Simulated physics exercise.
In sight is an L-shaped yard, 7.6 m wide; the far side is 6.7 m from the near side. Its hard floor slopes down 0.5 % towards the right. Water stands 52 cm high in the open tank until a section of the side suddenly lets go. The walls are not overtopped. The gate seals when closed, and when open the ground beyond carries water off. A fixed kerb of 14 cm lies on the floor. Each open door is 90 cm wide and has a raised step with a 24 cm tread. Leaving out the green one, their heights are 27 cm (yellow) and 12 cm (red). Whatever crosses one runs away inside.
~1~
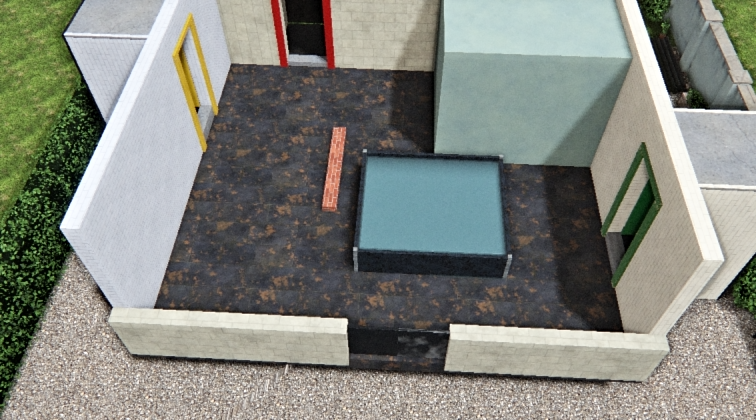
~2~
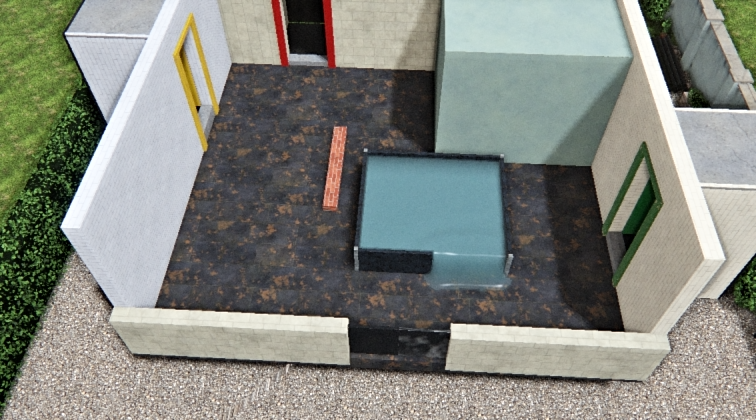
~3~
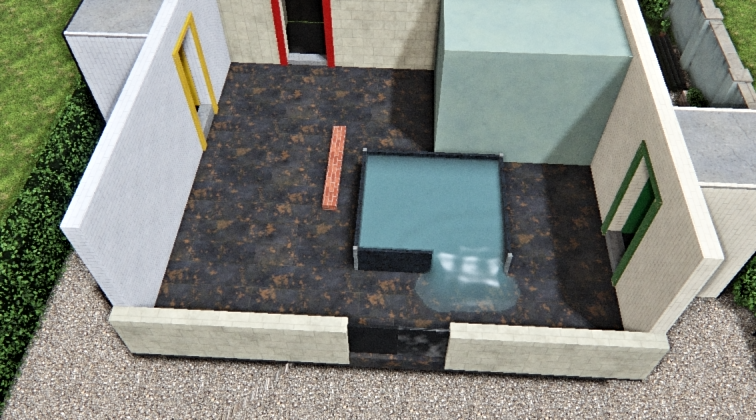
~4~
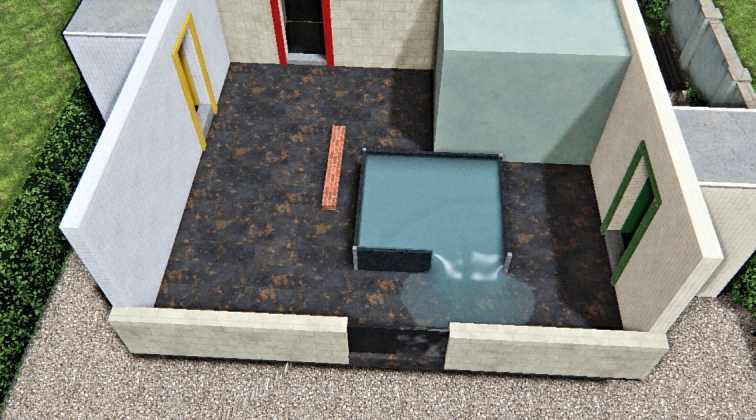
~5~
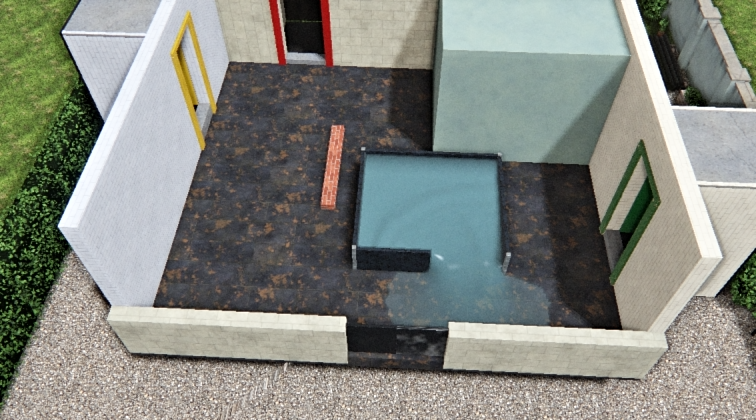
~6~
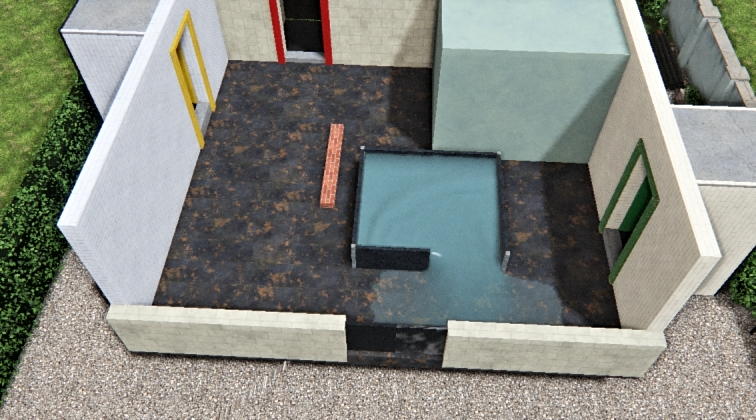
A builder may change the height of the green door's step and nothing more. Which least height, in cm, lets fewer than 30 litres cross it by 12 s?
Some 9 cm above the ground.
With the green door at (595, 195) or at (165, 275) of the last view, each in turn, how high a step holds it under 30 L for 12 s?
About 14.0 and 8.0 cm.
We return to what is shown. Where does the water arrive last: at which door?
Last comes the red one.
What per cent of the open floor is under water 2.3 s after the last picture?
Some 40 per cent of it.
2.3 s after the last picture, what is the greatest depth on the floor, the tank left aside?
About 36 cm.
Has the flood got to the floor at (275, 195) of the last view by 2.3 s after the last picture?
It is still dry.
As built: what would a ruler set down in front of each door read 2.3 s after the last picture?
Depths in cm: Green 12, yellow 0, red 0.
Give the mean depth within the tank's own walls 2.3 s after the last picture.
About 27 cm.
Then, 0.7 s after the last picture water covers 10 % of the floor, deepest (40 cm) near (474, 337); it has not reached the green door.
Then, 2.3 s after the last picture water covers 40 % of the floor, deepest (36 cm) near (614, 354); 12 cm at the green door, 0 litres in over its 16 cm step.
Then, 11.3 s after the last picture water covers 95 % of the floor, deepest (15 cm) near (590, 179); 10 cm at the green door, 0 litres in over its 16 cm step.
At the green door as built, the water peaked near 14 cm, 8.7 s after the last picture.
With a step of 8 cm, 47 litres would have come in within the 12 s; with 11 cm, 13 litres. So under 30 litres takes about 9 cm.
